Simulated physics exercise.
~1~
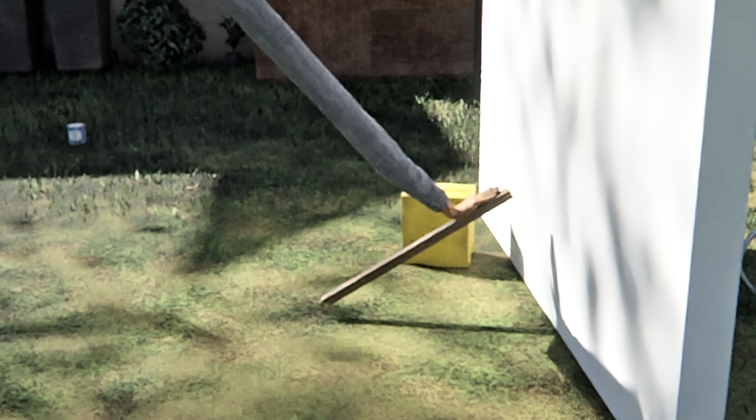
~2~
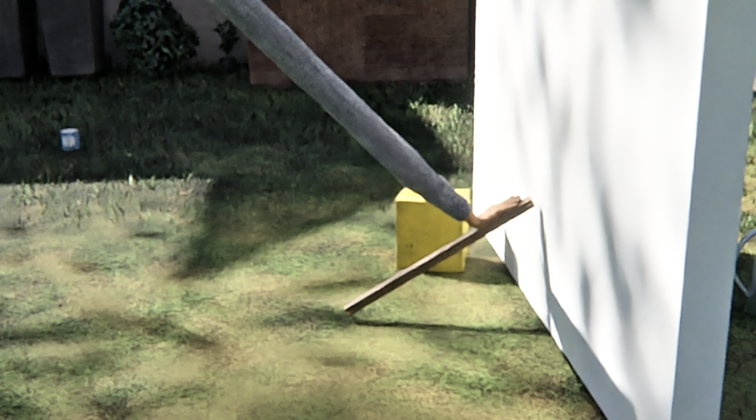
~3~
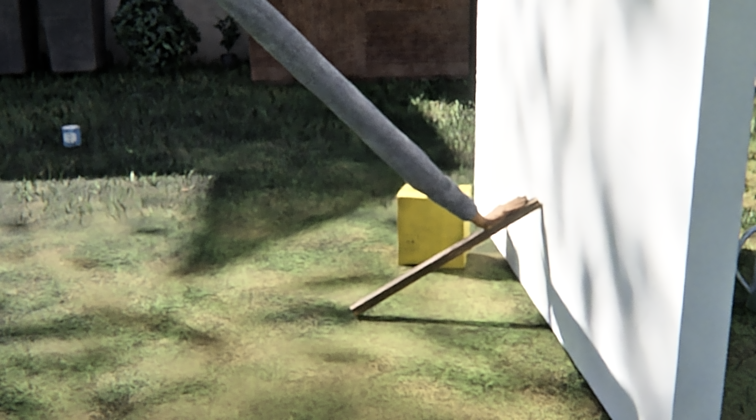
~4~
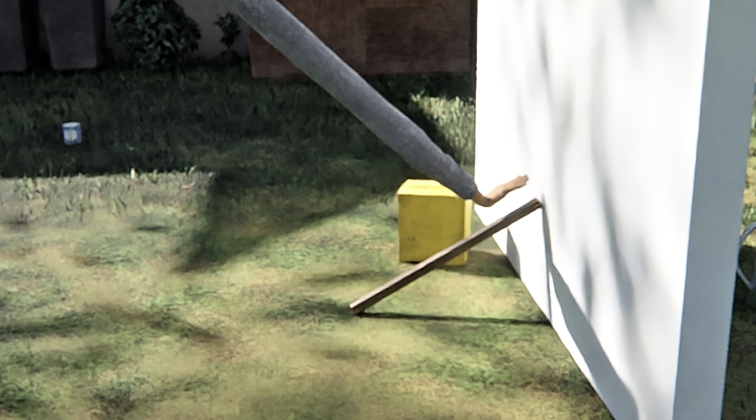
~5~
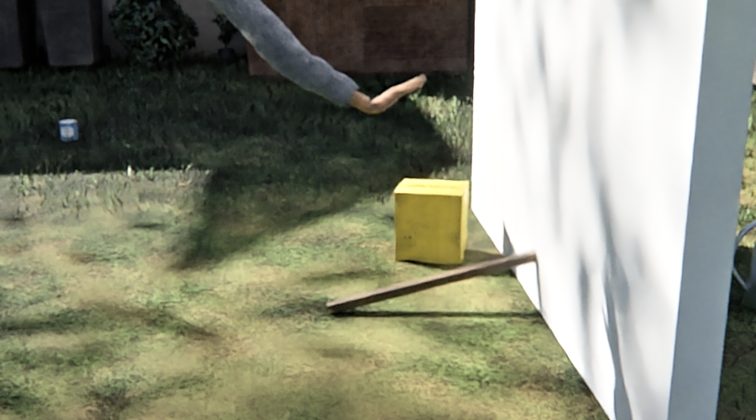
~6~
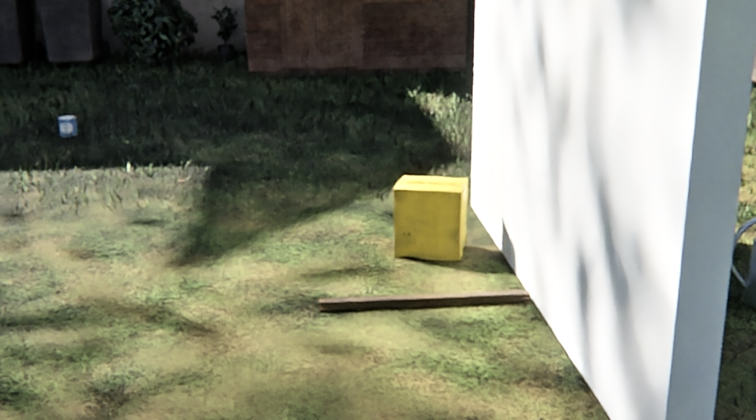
In the video, a hand holds a dark pole at a slant on the grass, shifts it right against a white wall near a yellow box, and lets go. As the arm draws back, the pole slides down the wall and ends lying flat, while the box stays put.
